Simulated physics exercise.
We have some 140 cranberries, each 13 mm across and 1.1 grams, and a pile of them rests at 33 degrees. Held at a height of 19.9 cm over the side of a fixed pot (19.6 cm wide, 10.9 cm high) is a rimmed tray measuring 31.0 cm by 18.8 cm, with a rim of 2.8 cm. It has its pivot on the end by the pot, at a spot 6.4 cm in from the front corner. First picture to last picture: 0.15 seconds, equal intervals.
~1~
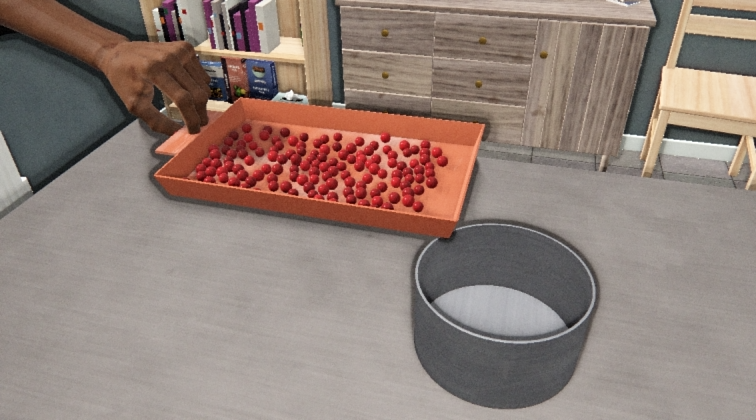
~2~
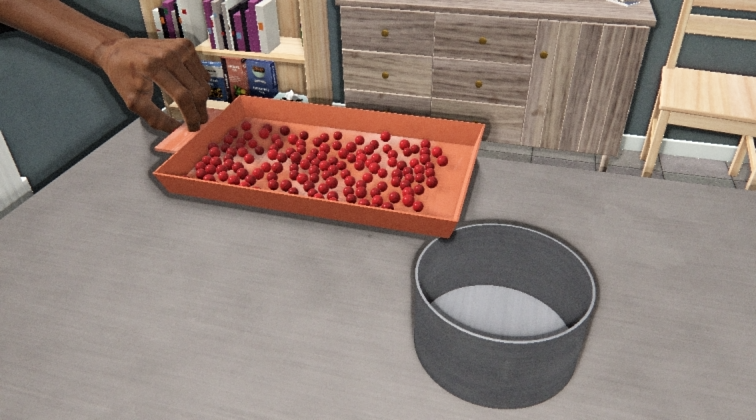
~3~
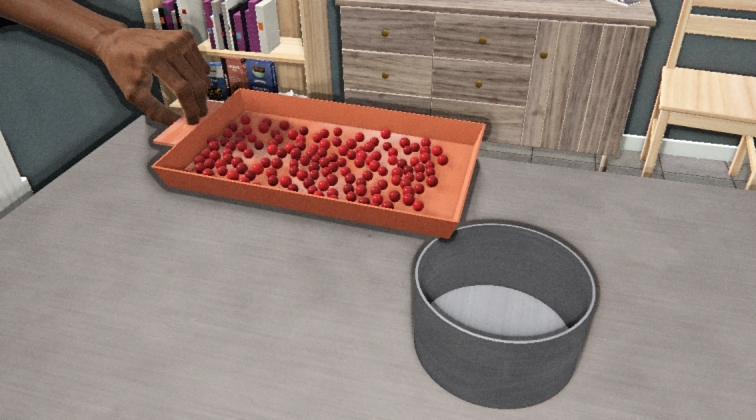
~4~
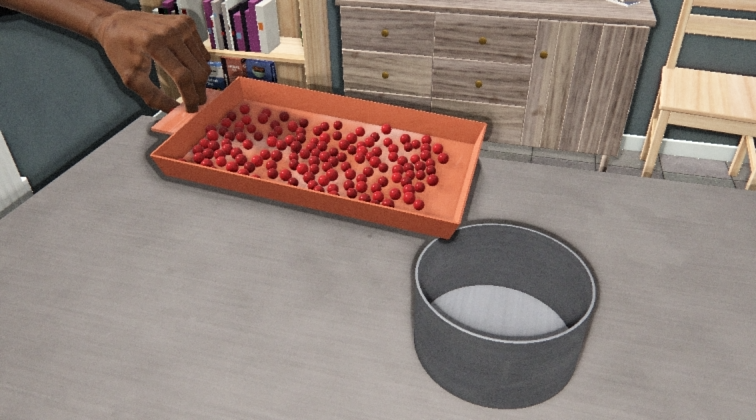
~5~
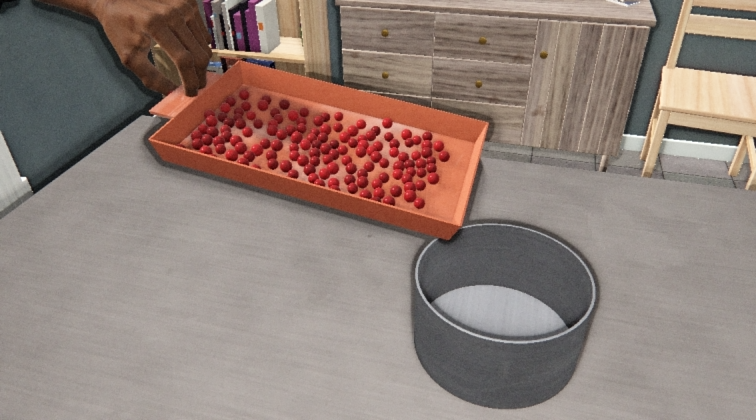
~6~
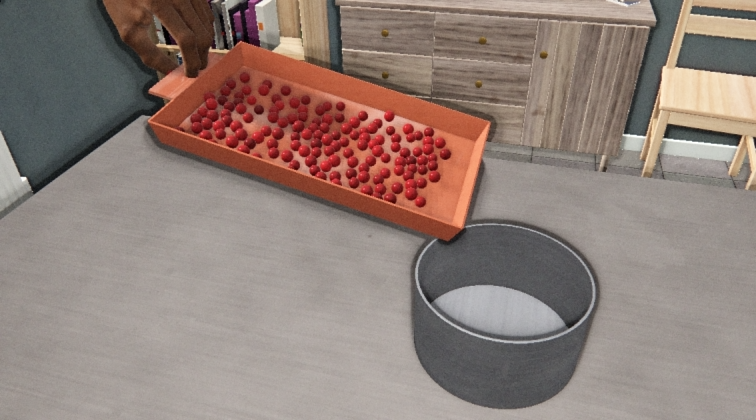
A hand gripping the left end of an orange tray of red berries lifted that end slowly, then more steeply, tilting the tray down toward a gray pot that stayed still on the table.
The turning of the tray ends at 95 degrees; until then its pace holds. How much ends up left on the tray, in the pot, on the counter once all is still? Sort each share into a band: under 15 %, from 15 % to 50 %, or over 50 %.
Left on the tray: Under 15 %; pot: Over 50 %; counter: Under 15 %.
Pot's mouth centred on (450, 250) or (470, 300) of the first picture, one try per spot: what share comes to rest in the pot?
I'd say some 35 per cent for the first and some 80 per cent for the second.
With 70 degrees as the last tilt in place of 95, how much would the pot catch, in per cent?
Pot share: About 50 per cent.
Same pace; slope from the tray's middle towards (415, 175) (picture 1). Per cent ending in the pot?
Something like 70 per cent of the pieces.
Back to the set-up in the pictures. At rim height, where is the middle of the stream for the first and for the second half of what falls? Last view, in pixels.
Earlier half close to (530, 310), later half at (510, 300) in pixels.
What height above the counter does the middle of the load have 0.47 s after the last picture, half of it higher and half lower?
Some 22 cm above the counter.
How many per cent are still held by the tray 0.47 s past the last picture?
Of the load, some 95 percent.
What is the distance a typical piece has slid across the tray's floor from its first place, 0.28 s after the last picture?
About 5 cm.
Then, 0.28 s after the last picture, tilt 54 degrees; the tray holds 100 %, the pot 0 %.
Then, 0.47 s after the last picture, tilt 82 degrees; the tray holds 95 %, the pot 0 %.
Then, 0.77 s after the last picture, tilt 95 degrees; the tray holds 5 %, the pot 75 %.
In the end, tray 0 %, pot 90 %, counter 10 %.
